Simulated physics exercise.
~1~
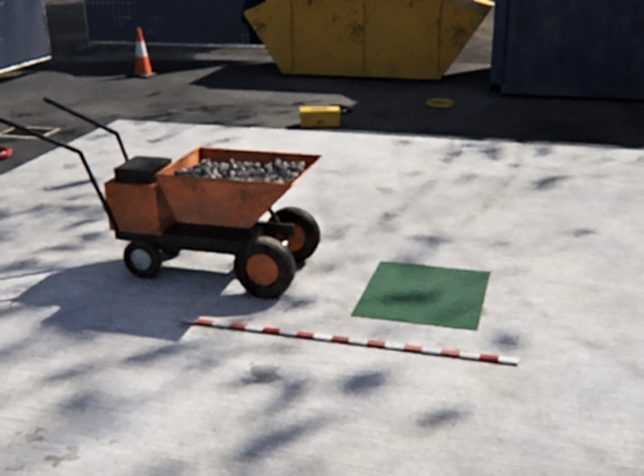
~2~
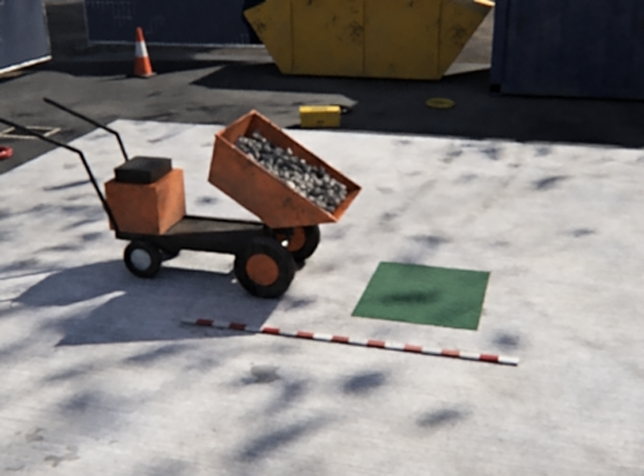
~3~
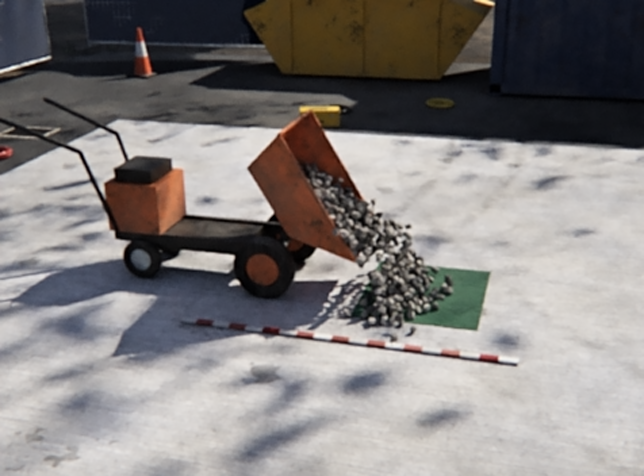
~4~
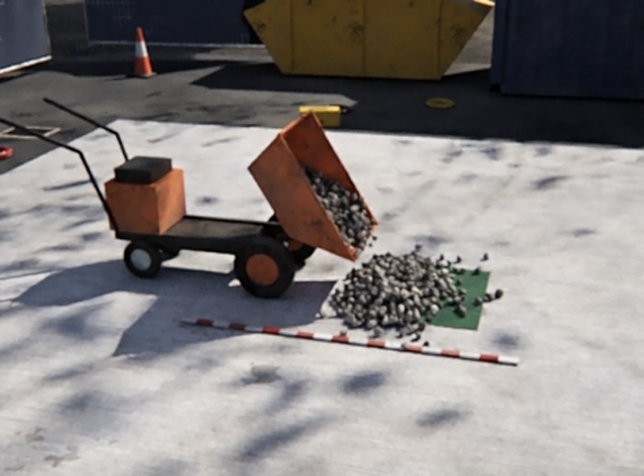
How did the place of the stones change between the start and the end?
At the start the stones were all up in the orange skip, but by the end many of them lay in a heap on the ground to the right, mostly on the green sheet, with the rest still in the tilted skip.
On a sunlit concrete yard, an orange motor barrow full of grey crushed stones tipped its skip forward, then tilted it more steeply, and stones poured out into a heap largely covering the green sheet, while many stayed in the skip.
